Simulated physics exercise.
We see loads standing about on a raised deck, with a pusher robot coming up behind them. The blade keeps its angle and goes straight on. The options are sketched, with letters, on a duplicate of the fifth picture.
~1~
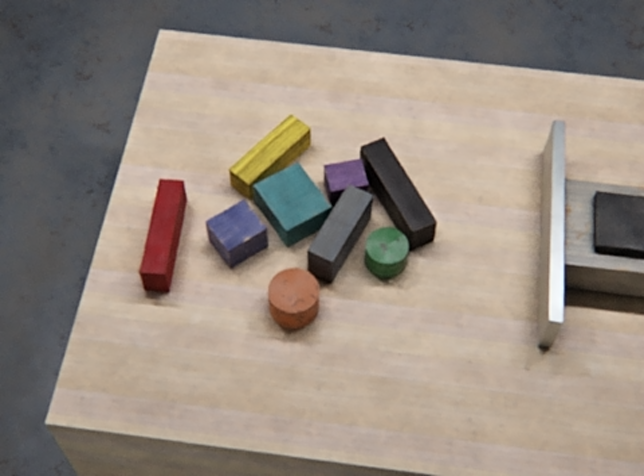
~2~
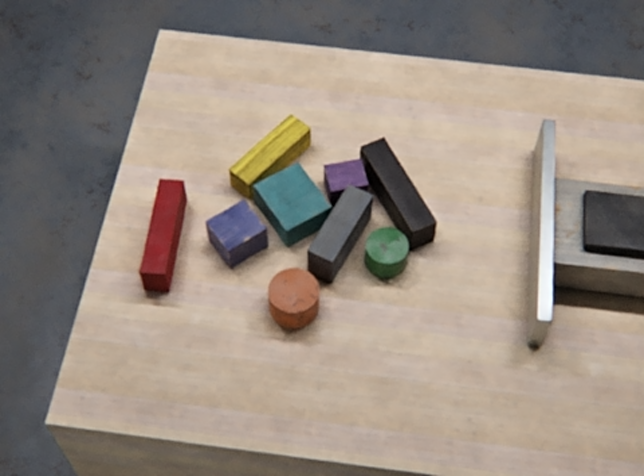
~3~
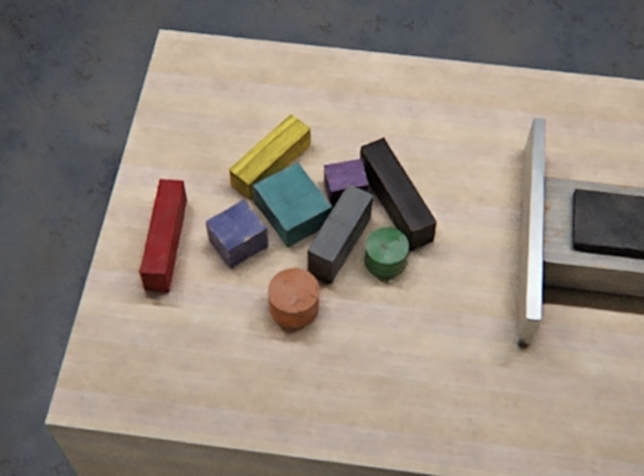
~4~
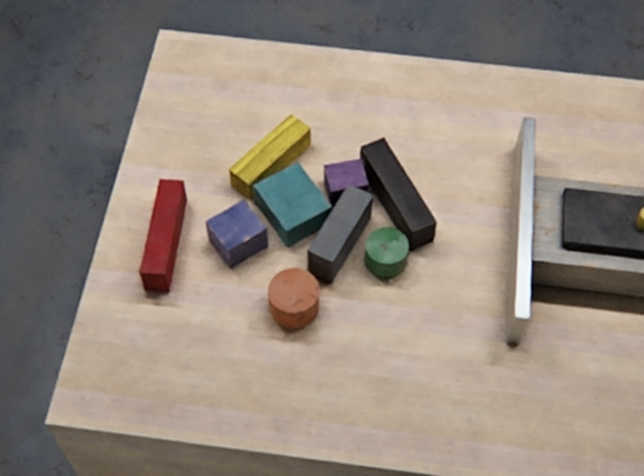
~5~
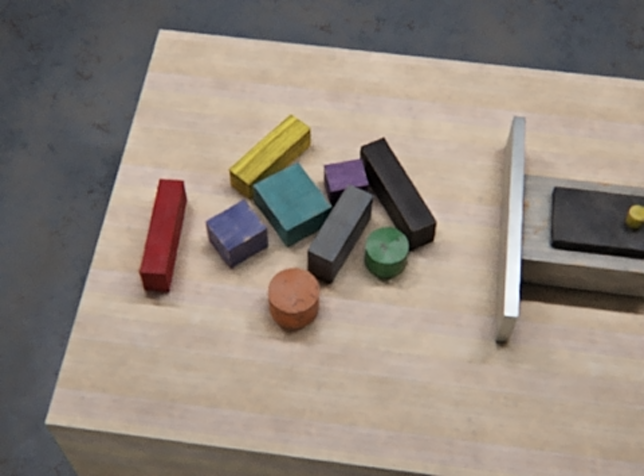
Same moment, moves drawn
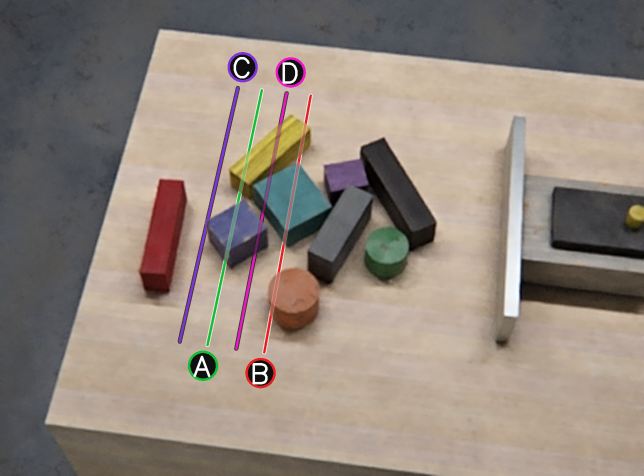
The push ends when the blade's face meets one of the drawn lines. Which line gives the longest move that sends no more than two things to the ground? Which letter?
It can go as far as C.
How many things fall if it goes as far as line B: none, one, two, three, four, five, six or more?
By then, none.
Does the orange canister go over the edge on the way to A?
No.
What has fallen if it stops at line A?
The red stick goes over.
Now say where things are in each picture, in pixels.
Green canister (386, 253); grey stick (340, 234); red stick (164, 235), in the first frame.
Robot (625, 223); yellow stick (271, 157), in the second frame.
Robot (614, 221); orange canister (294, 299), in the third frame.
Robot (603, 220); blue crate (237, 233), in the fourth frame.
Robot (593, 219); green canister (386, 253); grey stick (340, 234); red stick (164, 235), in the fifth frame.
On the marked copy, A at (237, 208); B at (289, 214); C at (211, 205); D at (263, 211).
Taking C. A third of the way, robot (481, 206); black bar (379, 185); green canister (371, 255).
Two thirds of the way, robot (371, 193); red stick (153, 234); turquoise crate (203, 182).
When it is over, robot (286, 184); red stick over the edge; turquoise crate (124, 172); one fallen.
As for the rest, A is within the limit but short; B is within the limit but short; D is within the limit but short.
